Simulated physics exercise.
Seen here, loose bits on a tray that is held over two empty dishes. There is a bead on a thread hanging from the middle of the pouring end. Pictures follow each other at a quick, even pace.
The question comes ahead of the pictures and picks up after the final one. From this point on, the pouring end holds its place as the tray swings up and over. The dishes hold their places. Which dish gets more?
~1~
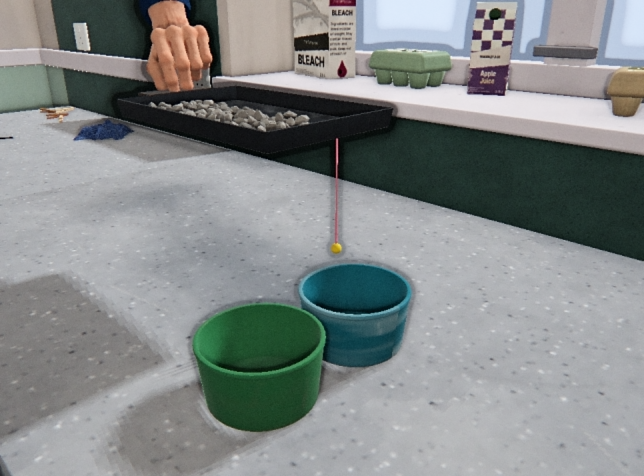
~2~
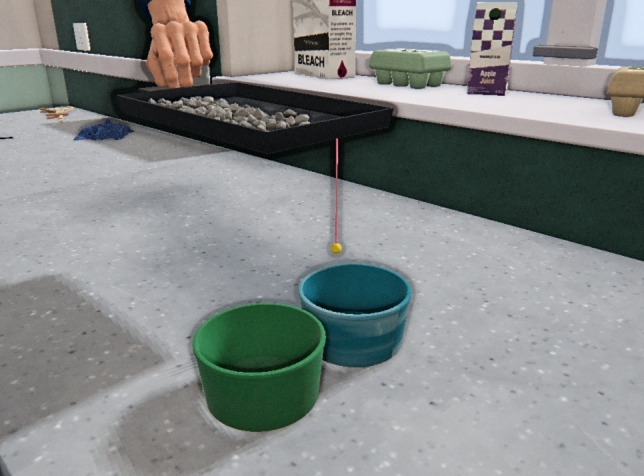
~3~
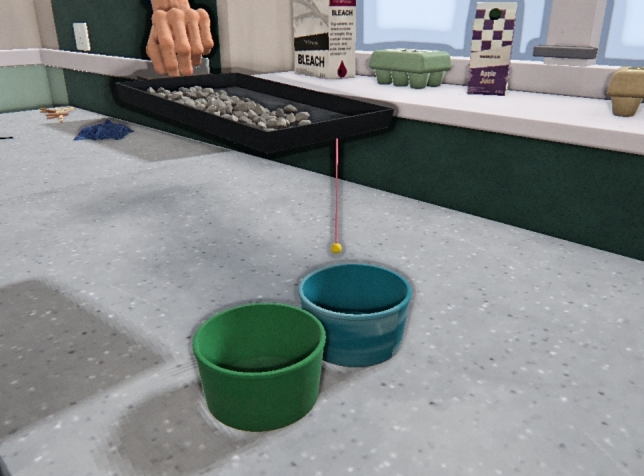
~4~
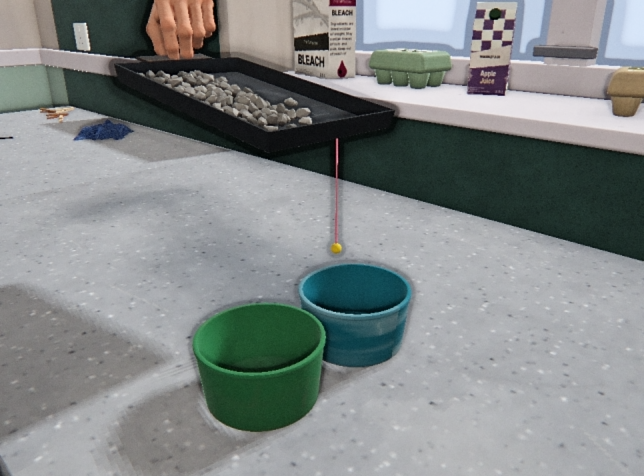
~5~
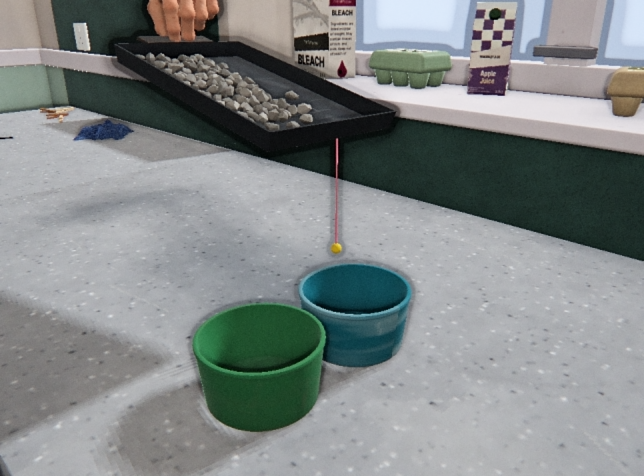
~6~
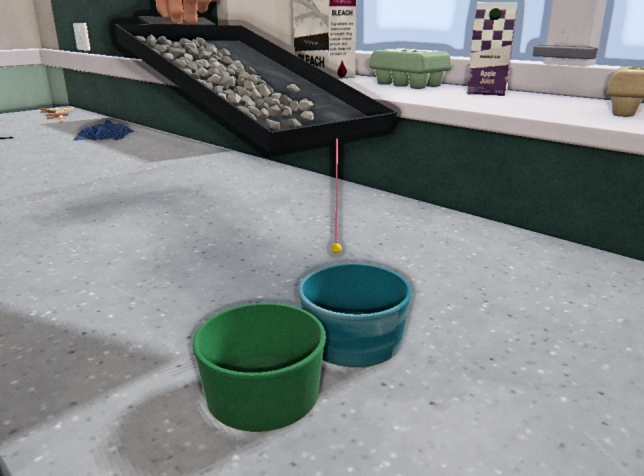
More will pour into the dish on the right side.
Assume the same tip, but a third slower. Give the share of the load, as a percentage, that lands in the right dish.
About 60 %.
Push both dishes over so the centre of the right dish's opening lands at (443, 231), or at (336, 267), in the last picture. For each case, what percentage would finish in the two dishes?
You'd get 40 per cent first and 20 per cent second.
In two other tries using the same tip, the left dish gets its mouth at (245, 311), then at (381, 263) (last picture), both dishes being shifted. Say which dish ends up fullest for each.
For the first position it is the one at right; for the second, the one at left.
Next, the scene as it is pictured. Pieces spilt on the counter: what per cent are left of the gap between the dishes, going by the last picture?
Some 0 %.
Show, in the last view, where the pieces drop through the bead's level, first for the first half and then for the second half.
Near (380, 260) and later near (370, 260).
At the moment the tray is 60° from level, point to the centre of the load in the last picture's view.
(326, 111).
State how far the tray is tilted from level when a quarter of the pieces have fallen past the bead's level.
A tilt of roughly 80°.
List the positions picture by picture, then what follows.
In the first picture, corners of the pouring end (267, 131) and (389, 108), level; middle of the load (222, 118), bits of gravel; left dish (304, 387); right dish (396, 329); bead on its thread (336, 248).
In the second picture, corners of the pouring end (267, 131) and (389, 108), level; middle of the load (222, 116).
In the third picture, corners of the pouring end (268, 131) and (390, 109), tipped barely, level across its low end; middle of the load (222, 109).
In the fourth picture, corners of the pouring end (269, 130) and (391, 109), tipped a little, level across its low end; middle of the load (222, 99).
In the fifth picture, corners of the pouring end (271, 130) and (392, 110), tipped a little, level across its low end; middle of the load (223, 88).
In the sixth picture, corners of the pouring end (272, 130) and (393, 111), tipped clearly, level across its low end; middle of the load (224, 78); left dish (304, 387); right dish (396, 329).
Just after the last frame, tray tipped steeply; almost all on the tray; just a few in the air.
A moment on, tray tipped right over; roughly a third on the tray; just a few in the left dish; roughly a quarter in the right dish; roughly a quarter outside both; about a tenth in the air.
Further on, tray tipped past a quarter turn; just a few in the left dish; roughly half in the right dish; roughly a third outside both.
When it is over, tray tipped past a quarter turn; just a few in the left dish; roughly half in the right dish; roughly a third outside both.
